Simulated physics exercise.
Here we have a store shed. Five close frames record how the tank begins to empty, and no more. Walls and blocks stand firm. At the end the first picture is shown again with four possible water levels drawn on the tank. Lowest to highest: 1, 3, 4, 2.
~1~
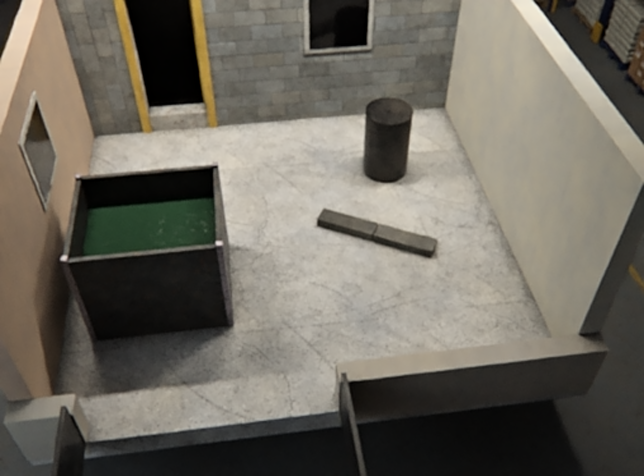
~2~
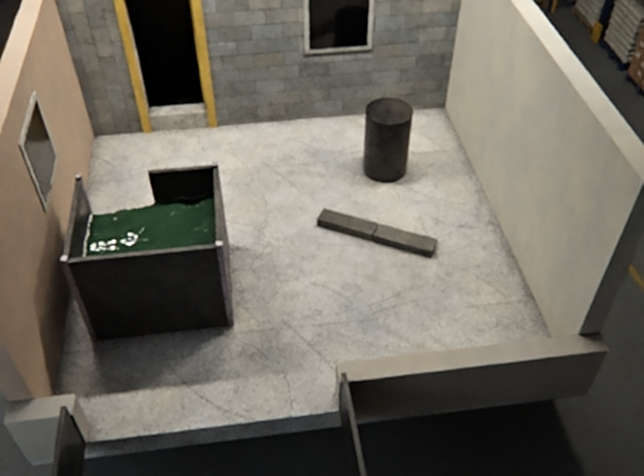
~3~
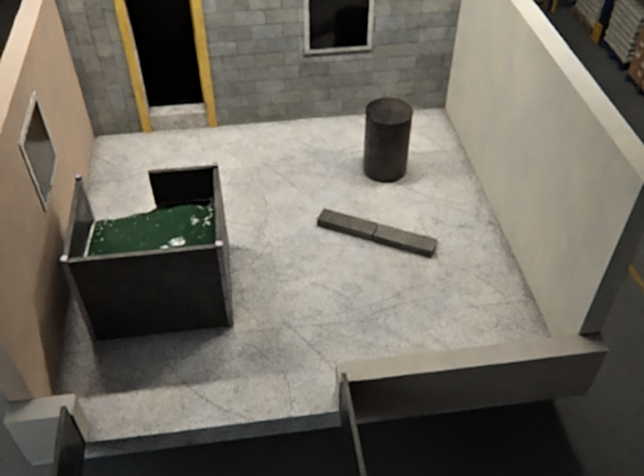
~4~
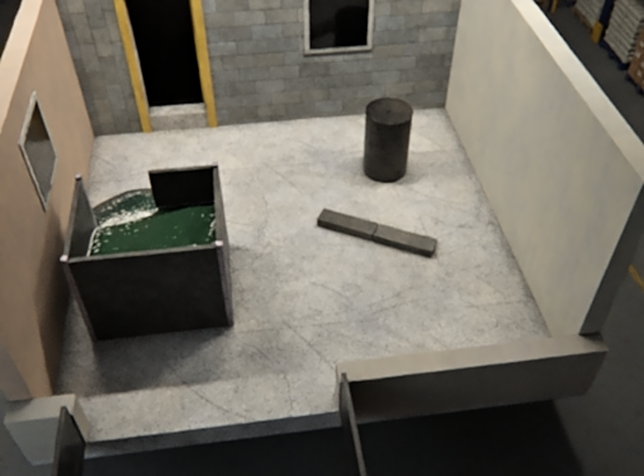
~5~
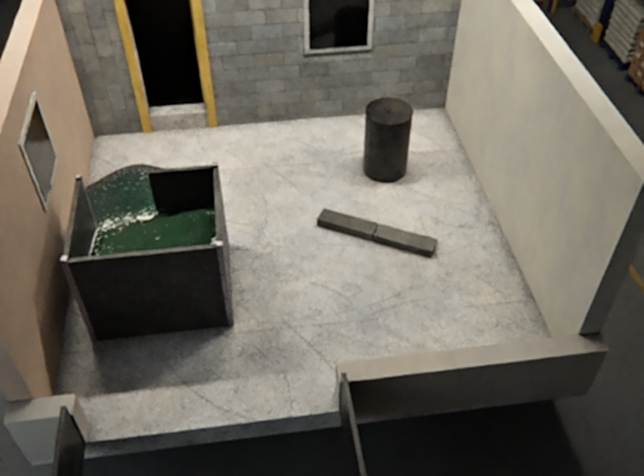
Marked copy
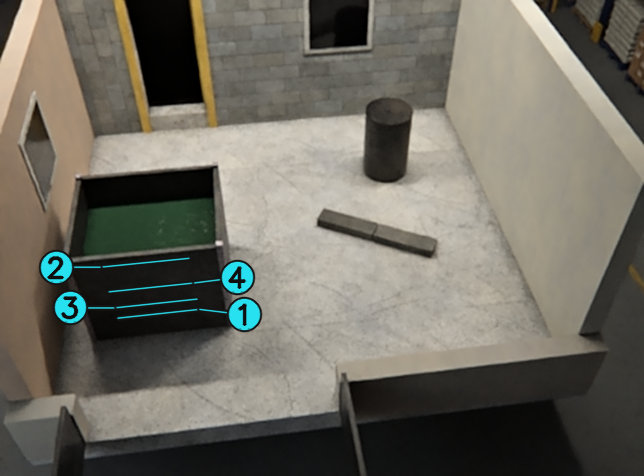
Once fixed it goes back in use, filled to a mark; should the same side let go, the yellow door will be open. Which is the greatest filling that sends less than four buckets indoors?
It is 4.
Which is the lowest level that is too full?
That is level 2.
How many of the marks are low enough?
Three.
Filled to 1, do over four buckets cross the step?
No, that is safe.
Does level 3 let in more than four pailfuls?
No.
In cyan, 1 at (158, 313); 2 at (145, 262); 3 at (156, 303); 4 at (151, 287); from the bottom up 1, 3, 4, 2.
For level 1, nothing gets over.
For level 2, about 11 bucketfuls get in.
For level 3, nothing gets over.
For level 4, a bucket or two gets in.
